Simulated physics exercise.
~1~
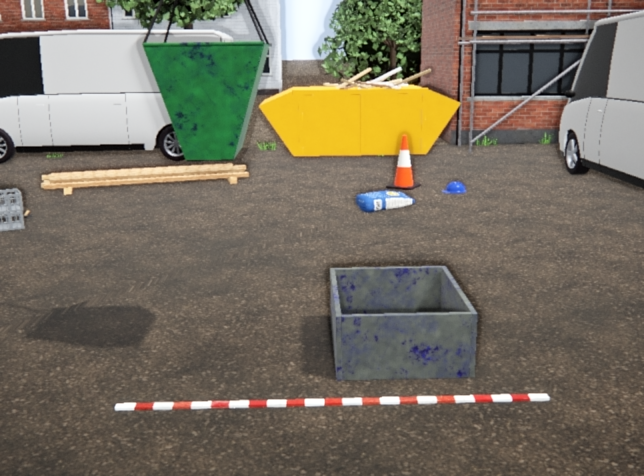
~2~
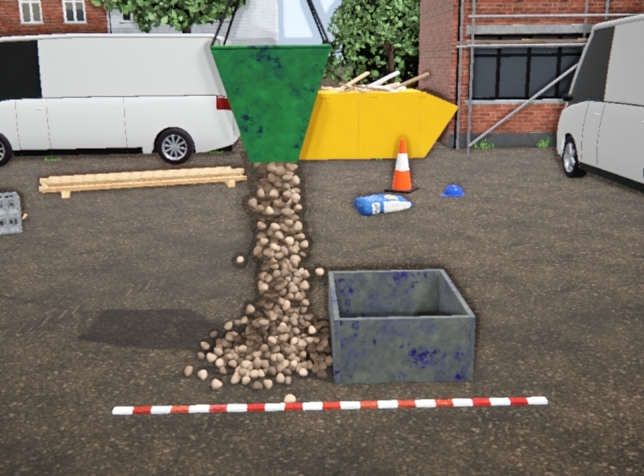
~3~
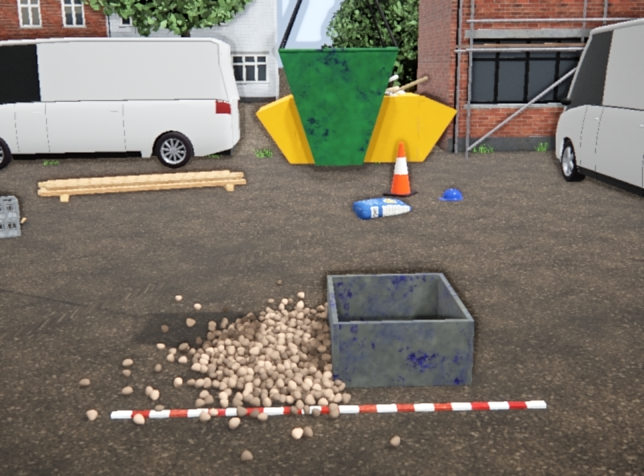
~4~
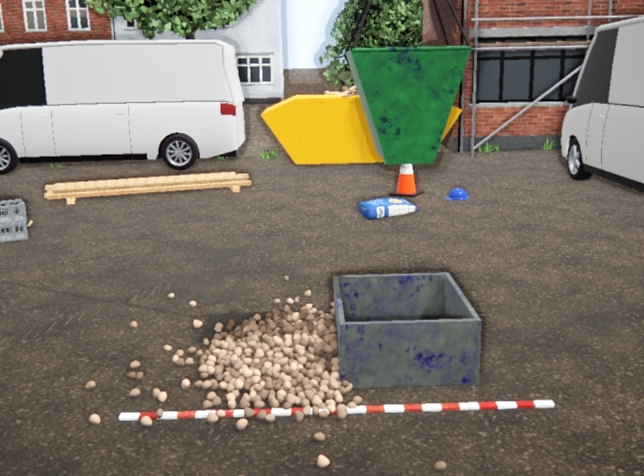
A green skip moving right drops its stones in a heap left of the grey bin.
